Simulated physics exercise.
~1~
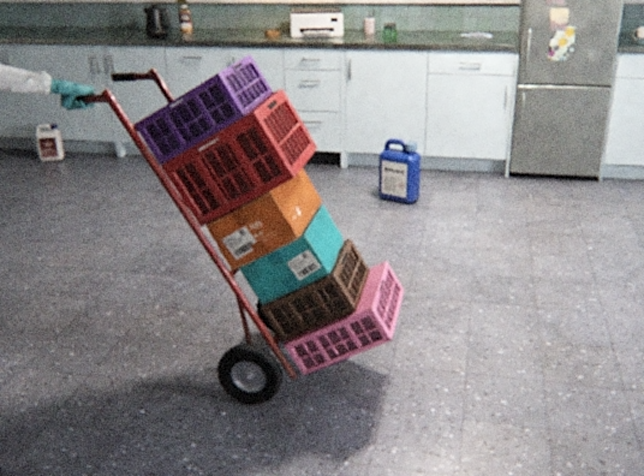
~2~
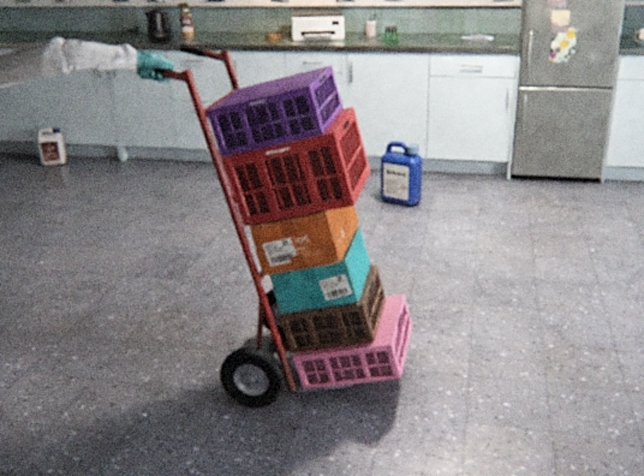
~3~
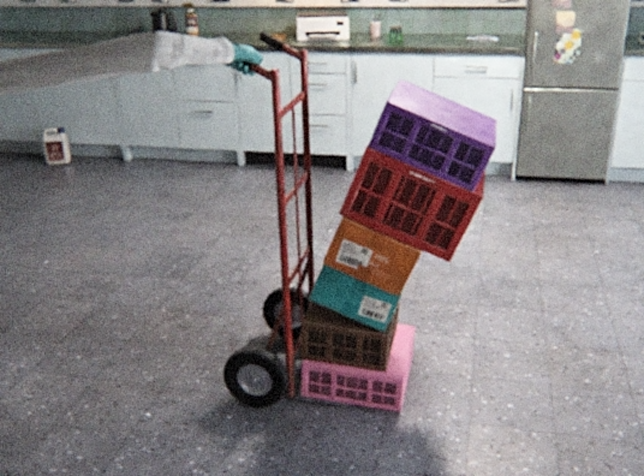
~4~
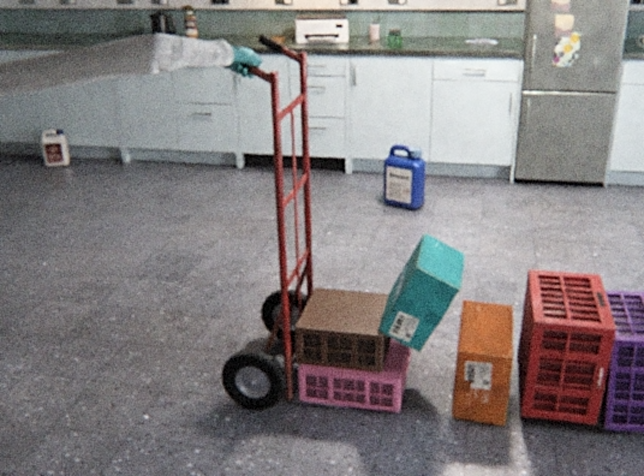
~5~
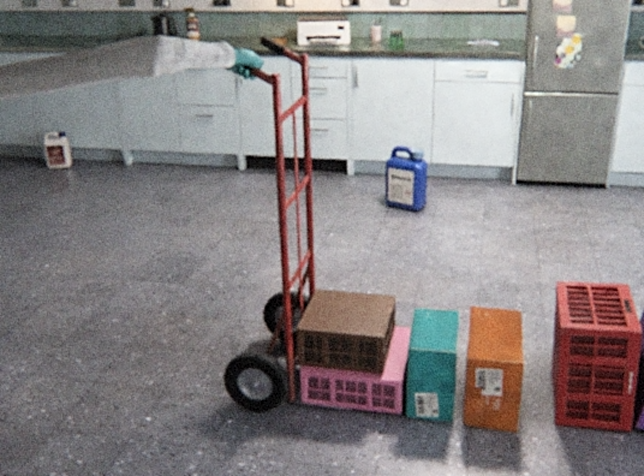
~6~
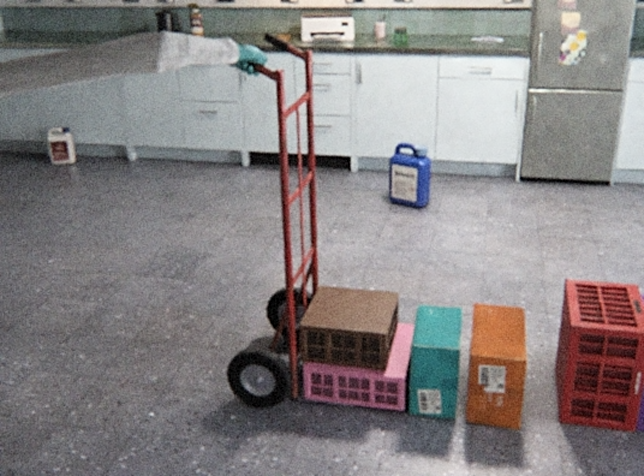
In a kitchen with pale cabinets and a grey speckled floor, seen from the side by a slightly swaying camera, a gloved hand holds a red hand truck leaning back to the left. It carries a leaning stack, with purple and red crates above orange and turquoise parcels, and brown and pink crates beneath. The hand swings the truck upright, and the upper load pitches off to the right. The purple crate, red crate and orange parcel land on the floor, and the turquoise parcel tips down after them. The truck stands still, the brown crate resting on the pink one, the others lying toppled in a row.
